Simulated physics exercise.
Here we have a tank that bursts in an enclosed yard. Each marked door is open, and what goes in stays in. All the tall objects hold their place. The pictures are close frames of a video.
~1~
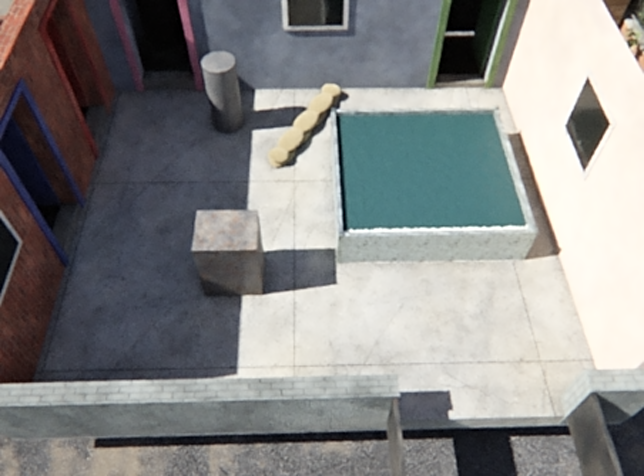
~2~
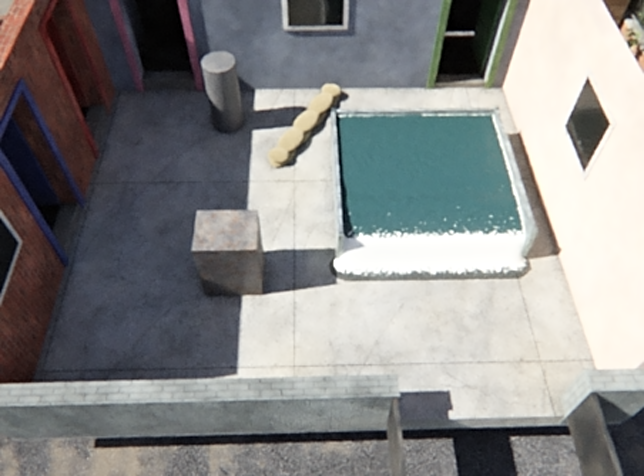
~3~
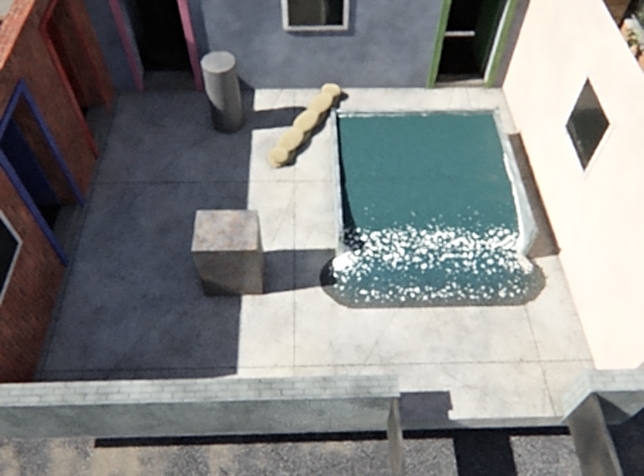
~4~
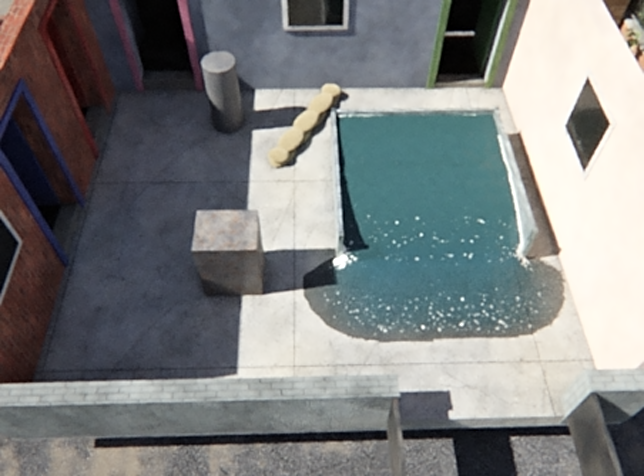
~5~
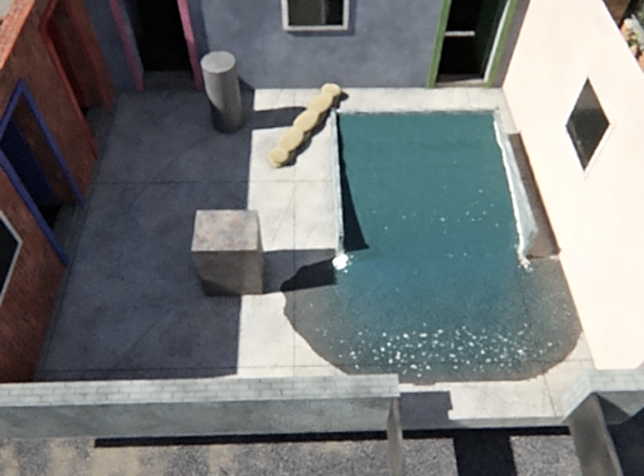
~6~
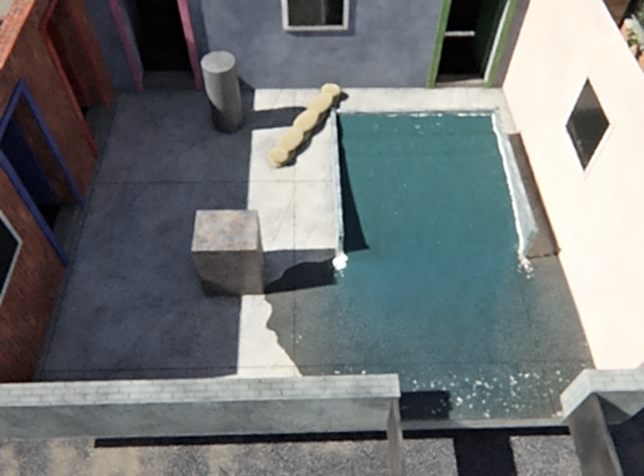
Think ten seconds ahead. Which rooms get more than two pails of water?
The green door stays under that; the blue door stays under that; the red door stays under that; the pink door stays under that.
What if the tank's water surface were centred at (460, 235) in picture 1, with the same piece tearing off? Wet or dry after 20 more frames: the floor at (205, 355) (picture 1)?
There: Under water.
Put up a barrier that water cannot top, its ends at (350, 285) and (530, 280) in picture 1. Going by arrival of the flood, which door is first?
It is the door marked green.
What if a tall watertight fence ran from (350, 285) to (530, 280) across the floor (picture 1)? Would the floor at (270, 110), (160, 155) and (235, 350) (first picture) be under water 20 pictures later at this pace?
In that order: Clear, dry, covered.
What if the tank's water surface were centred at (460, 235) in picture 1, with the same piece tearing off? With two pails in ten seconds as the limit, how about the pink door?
In short: Pink holds.
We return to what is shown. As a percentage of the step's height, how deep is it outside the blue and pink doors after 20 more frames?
Near 0 and 0 in a hundred.
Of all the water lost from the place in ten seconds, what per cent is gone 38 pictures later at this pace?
I make it 85 per cent.
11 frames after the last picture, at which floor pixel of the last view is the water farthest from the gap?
I would point to (90, 406).
A moment on, water covers 25 % of the floor; the green door not reached, the blue door not reached, the red door not reached, the pink door not reached.
Next, water covers 30 % of the floor; the green door not reached, the blue door not reached, the red door not reached, the pink door not reached.
Then, water covers 40 % of the floor; the green door not reached, the blue door not reached, the red door not reached, the pink door not reached.
Later, water covers 65 % of the floor; the green door wet at the sill, nothing in, the blue door wet at the sill, nothing in, the red door wet at the sill, nothing in, the pink door not reached.
In the end, water covers 95 % of the floor; the green door wet at the sill, nothing in, the blue door wet at the sill, nothing in, the red door wet at the sill, nothing in, the pink door wet at the sill, nothing in.
